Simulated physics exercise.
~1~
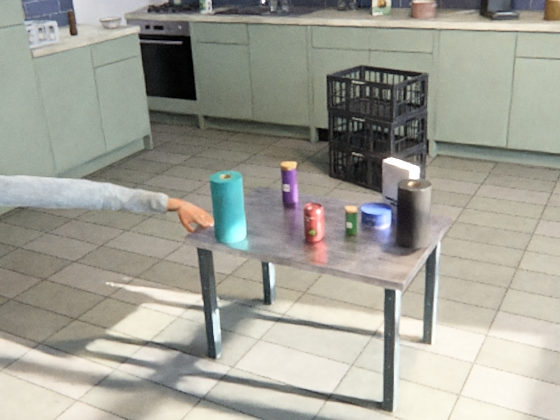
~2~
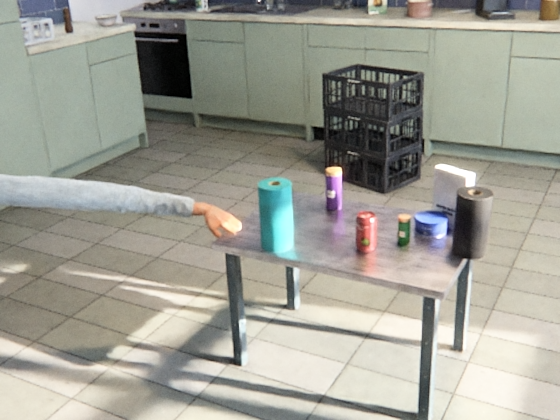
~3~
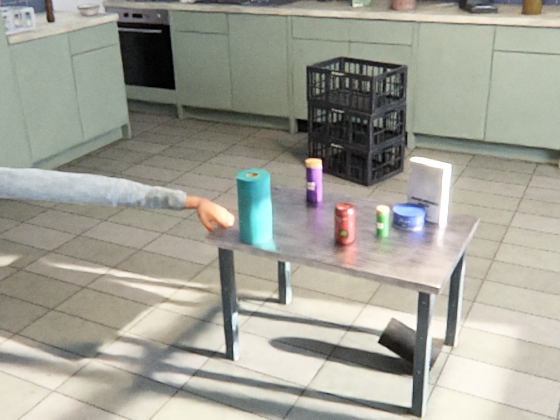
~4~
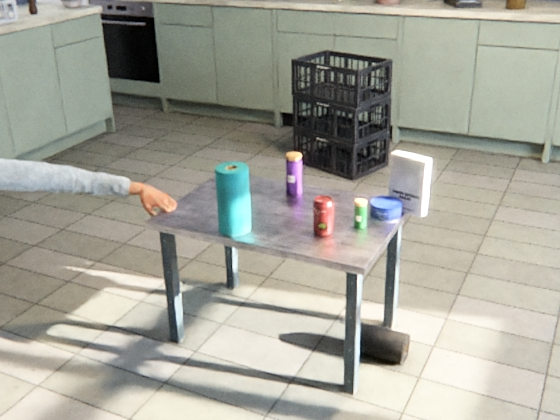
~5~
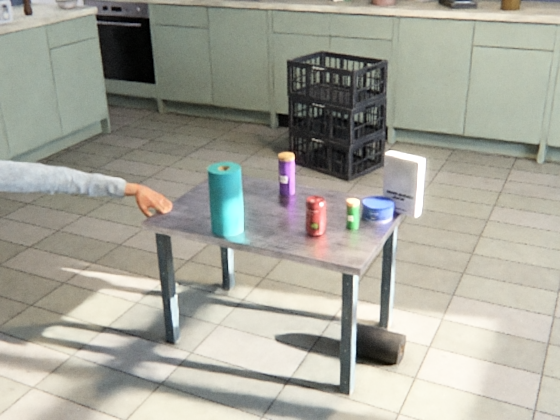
The clip shows a hand at the left end of a side table in a kitchen as the table shifts right, then back left. The black roll drops to the floor and ends on its side, while the turquoise roll, white book, red can and other items remain upright on top.
